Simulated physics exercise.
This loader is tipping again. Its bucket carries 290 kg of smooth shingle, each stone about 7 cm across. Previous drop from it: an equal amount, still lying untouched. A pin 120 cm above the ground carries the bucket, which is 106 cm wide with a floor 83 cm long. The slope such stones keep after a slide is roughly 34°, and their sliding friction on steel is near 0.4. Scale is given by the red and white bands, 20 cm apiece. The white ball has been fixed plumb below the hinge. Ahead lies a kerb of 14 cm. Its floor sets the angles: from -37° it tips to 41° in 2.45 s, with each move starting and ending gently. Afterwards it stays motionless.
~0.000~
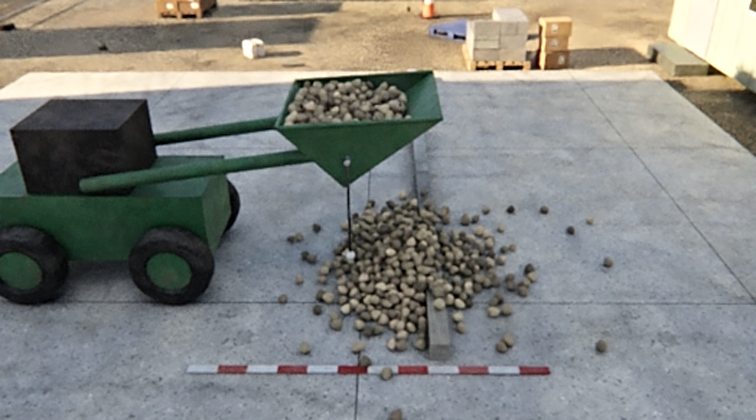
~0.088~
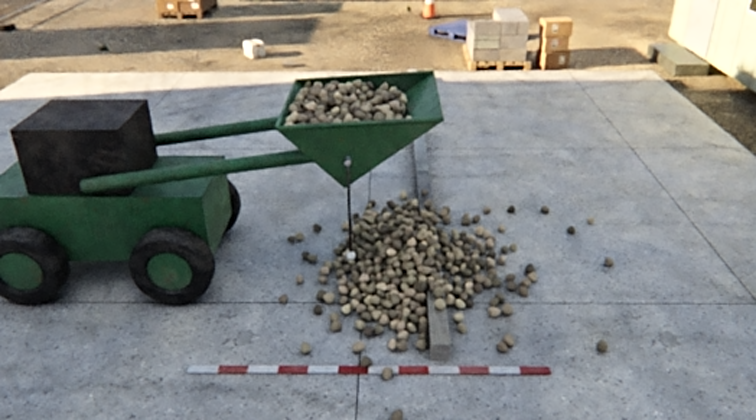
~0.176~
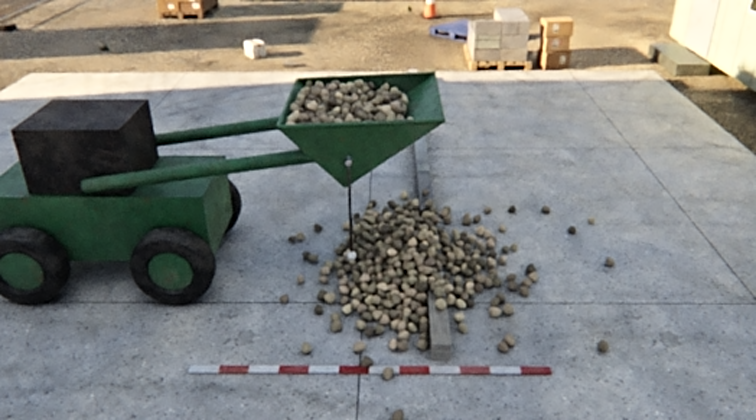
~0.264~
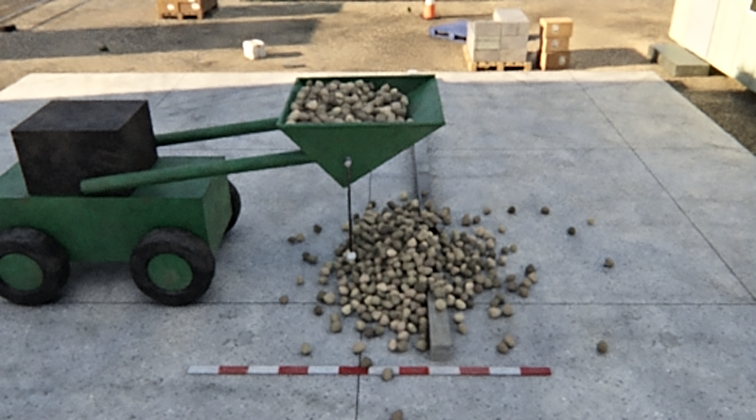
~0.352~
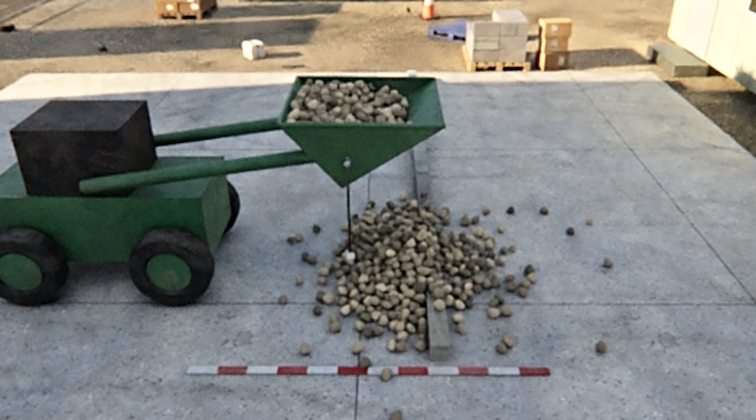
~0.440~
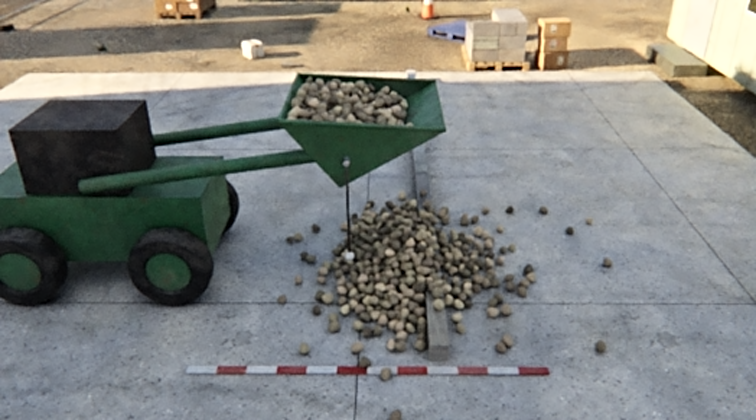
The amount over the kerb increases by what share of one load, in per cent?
By about 97 per cent of a load.
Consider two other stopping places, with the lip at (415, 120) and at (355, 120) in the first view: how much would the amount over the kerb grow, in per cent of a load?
The first would add around 75 per cent, the second around 10 per cent.
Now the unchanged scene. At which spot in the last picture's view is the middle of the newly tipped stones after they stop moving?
I'd say close to (484, 257).
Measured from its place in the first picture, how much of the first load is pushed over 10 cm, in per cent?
Roughly 10 % of them.
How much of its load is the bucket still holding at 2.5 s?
About 0 per cent is held.
After 1.8 s the floor is at 29°; in per cent of one load, 82 in the bucket, 92 on this side of the kerb, 26 over the kerb; the foremost stones are at (559, 249).
After 2.5 s the floor is at 41°; in per cent of one load, 2 in the bucket, 98 on this side of the kerb, 100 over the kerb; the foremost stones are at (572, 253).
After 2.9 s the floor is at 41°; in per cent of one load, 0 in the bucket, 86 on this side of the kerb, 114 over the kerb; the foremost stones are at (586, 248).
After 5.4 s the floor is at 41°; in per cent of one load, 0 in the bucket, 85 on this side of the kerb, 115 over the kerb; the foremost stones are at (602, 243). Net gain over the kerb, 97.
